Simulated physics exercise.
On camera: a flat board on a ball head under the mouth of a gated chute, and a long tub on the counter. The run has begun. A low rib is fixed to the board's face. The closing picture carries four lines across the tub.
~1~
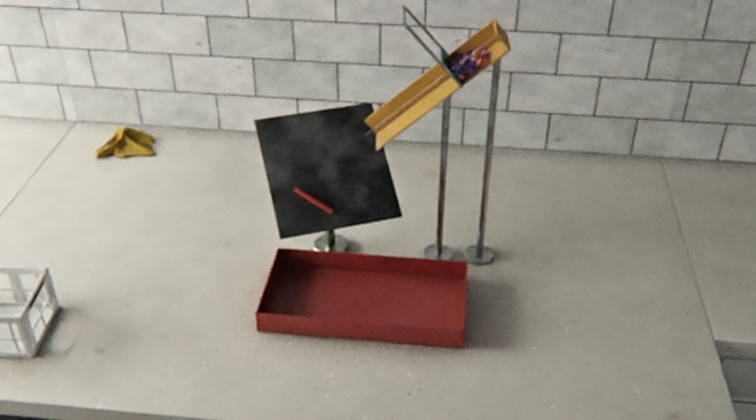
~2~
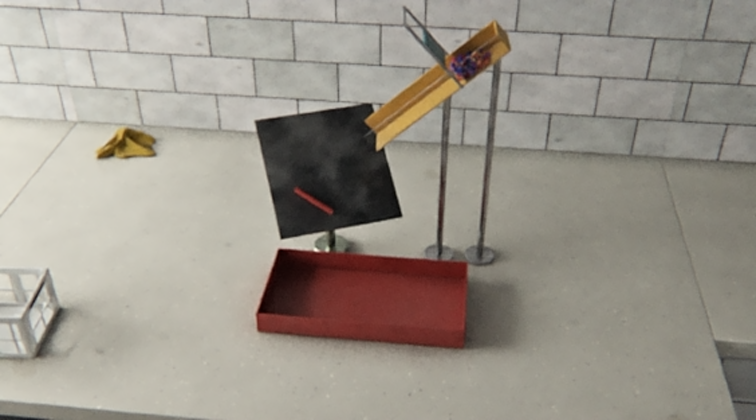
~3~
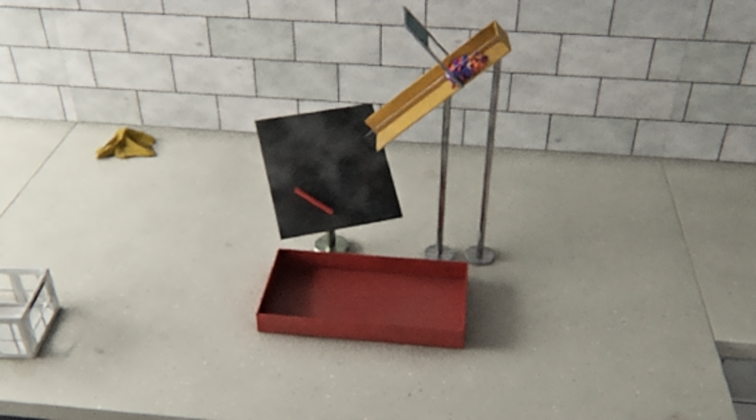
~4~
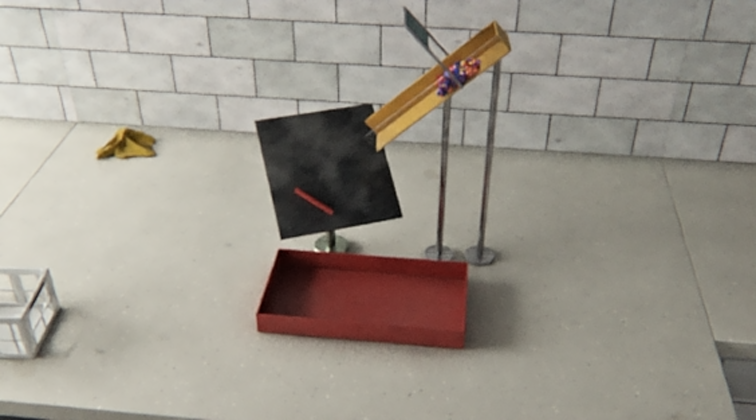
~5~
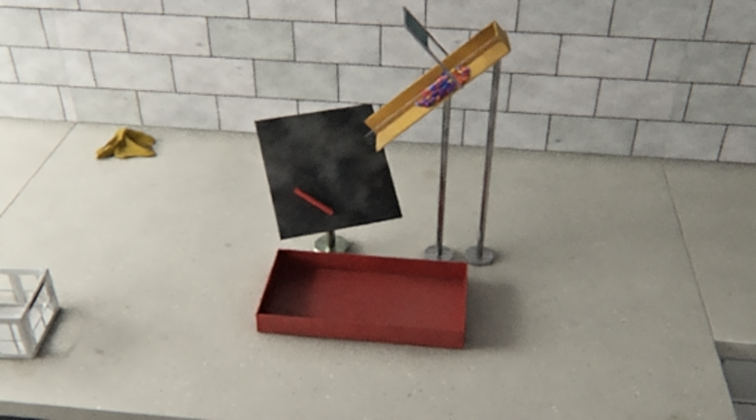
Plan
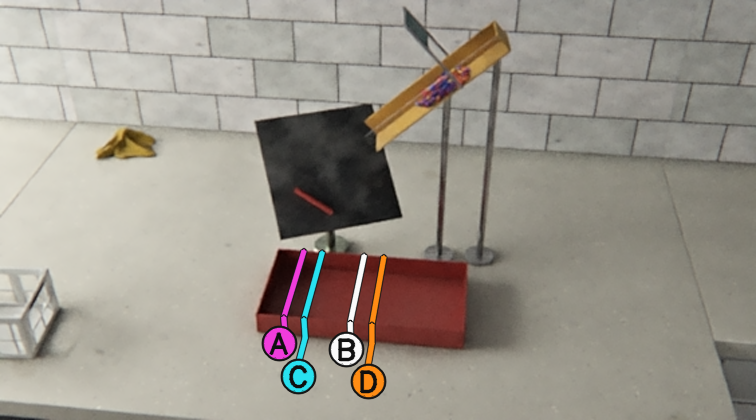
At first, a cluster of small red and purple pieces sits near the top of a sloping yellow chute, above a tilted black board and an empty red tub. The gate flap swings up and clear, and the cluster slides down to the left, stretching out partway along the chute.
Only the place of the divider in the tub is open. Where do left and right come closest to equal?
Go for B.
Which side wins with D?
More lands on the left.
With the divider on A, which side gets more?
The right side.
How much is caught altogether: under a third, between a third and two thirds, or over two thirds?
Over two thirds.
On the marked copy, line A crosses the front rim at (284, 316); line B crosses the front rim at (350, 322); line C crosses the front rim at (304, 318); line D crosses the front rim at (371, 323).
With A, of what is caught, none on the left of the divider, all on the right.
With B, of what is caught, about half on the left of the divider, about half on the right.
With C, of what is caught, a stray few on the left of the divider, nearly all on the right.
With D, of what is caught, nearly all on the left of the divider, a stray few on the right.
